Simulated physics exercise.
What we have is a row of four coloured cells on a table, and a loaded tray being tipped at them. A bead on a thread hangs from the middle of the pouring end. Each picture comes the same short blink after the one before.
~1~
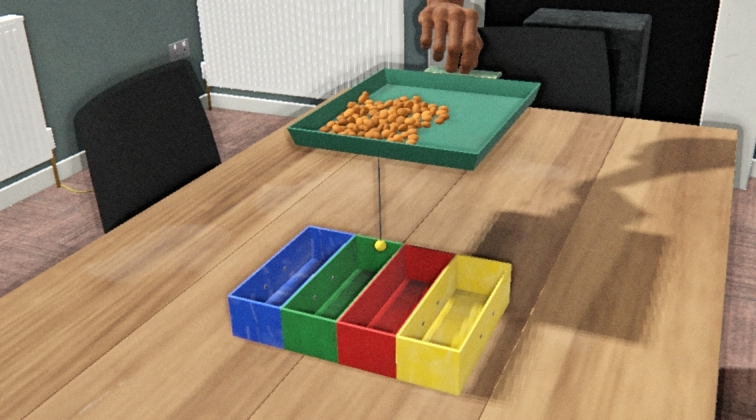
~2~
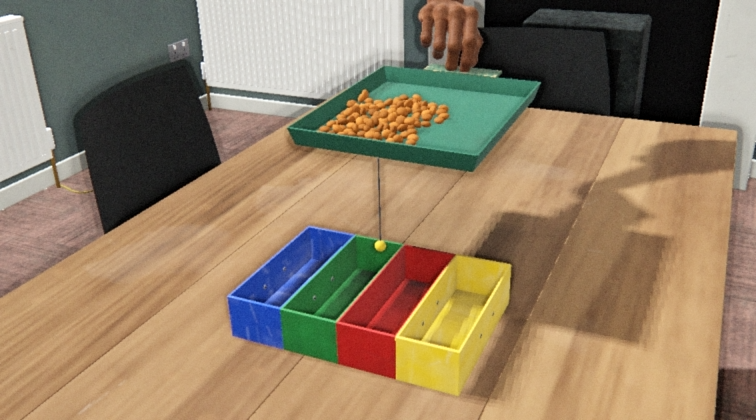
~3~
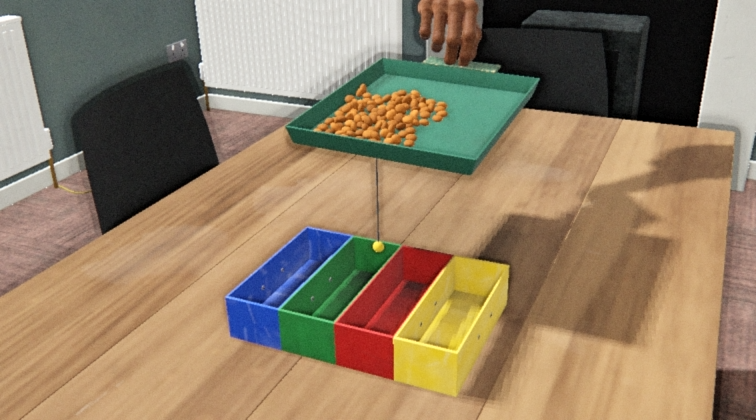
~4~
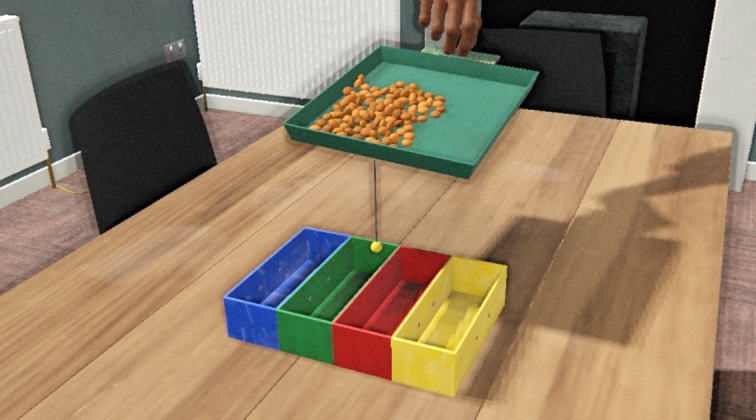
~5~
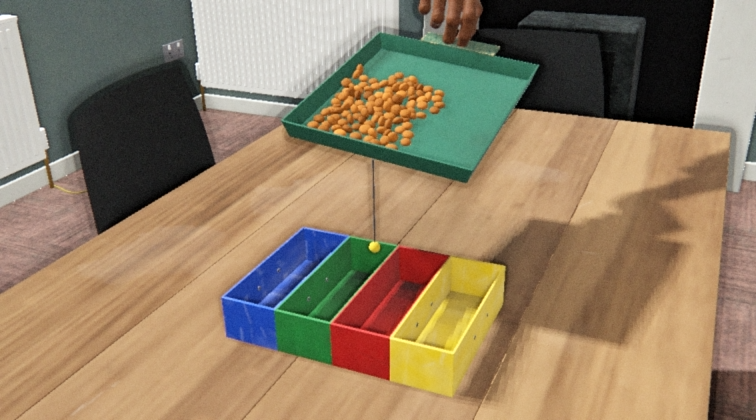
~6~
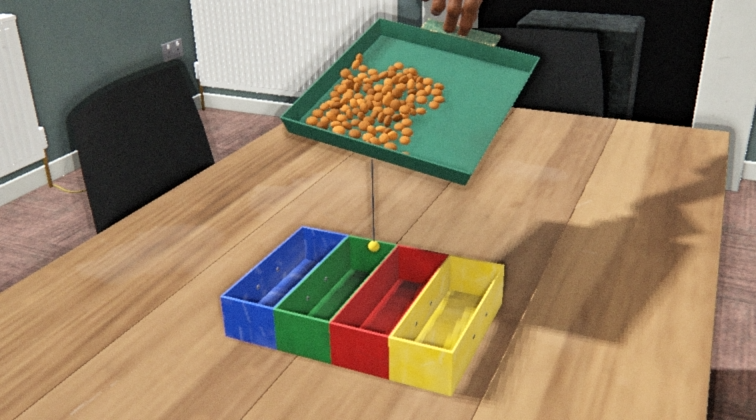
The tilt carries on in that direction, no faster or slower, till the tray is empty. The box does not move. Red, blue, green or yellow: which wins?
Most goes to the yellow cell.
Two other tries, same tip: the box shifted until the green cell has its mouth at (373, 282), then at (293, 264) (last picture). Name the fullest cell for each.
One: Red. Two: Yellow.
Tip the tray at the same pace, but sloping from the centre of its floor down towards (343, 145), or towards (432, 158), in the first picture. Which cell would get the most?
In turn: The blue cell; the yellow cell.
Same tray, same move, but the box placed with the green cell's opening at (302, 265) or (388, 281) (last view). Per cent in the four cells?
About 60 and 100 per cent.
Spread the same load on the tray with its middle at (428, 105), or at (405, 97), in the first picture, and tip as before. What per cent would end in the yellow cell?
First some 80, then 80 per cent.
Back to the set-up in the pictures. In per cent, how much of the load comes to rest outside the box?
Close to 0 per cent.
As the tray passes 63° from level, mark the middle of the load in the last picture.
Close to (429, 172).
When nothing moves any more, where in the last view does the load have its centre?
Close to (449, 313).
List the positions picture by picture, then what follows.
In the first frame, corners of the pouring end near (295, 127) and (473, 151), level; middle of the load near (383, 123), bits of cat kibble; bead on its thread near (381, 246); blue cell near (256, 318); green cell near (310, 331); red cell near (367, 346); yellow cell near (428, 361).
In the second frame, corners of the pouring end near (295, 126) and (473, 152), level; middle of the load near (383, 122).
In the third frame, corners of the pouring end near (293, 125) and (472, 156), tipped barely, lowest at the right corner; middle of the load near (381, 119).
In the fourth frame, corners of the pouring end near (291, 122) and (470, 161), tipped a little, lowest at the right corner; middle of the load near (379, 115).
In the fifth frame, corners of the pouring end near (289, 119) and (468, 165), tipped a little, lowest at the right corner; middle of the load near (378, 110).
In the sixth frame, corners of the pouring end near (288, 116) and (467, 169), tipped clearly, lowest at the right corner; middle of the load near (377, 104); blue cell near (249, 319); green cell near (303, 332); red cell near (360, 347); yellow cell near (421, 362).
Shortly afterwards, tray tipped steeply; the bulk on the tray; only a few in the yellow cell; a little falling or outside the box.
Next, tray tipped past a quarter turn; a little on the tray; near half in the yellow cell; near a quarter in the red cell; only a few in the green cell; a little falling or outside the box.
Some moments later, tray tipped past a quarter turn; near two thirds in the yellow cell; near a third in the red cell; only a few in the green cell; only a few falling or outside the box.
In the end, tray tipped past a quarter turn; near two thirds in the yellow cell; near a third in the red cell; only a few in the green cell; none at all in the blue cell; only a few outside the box.
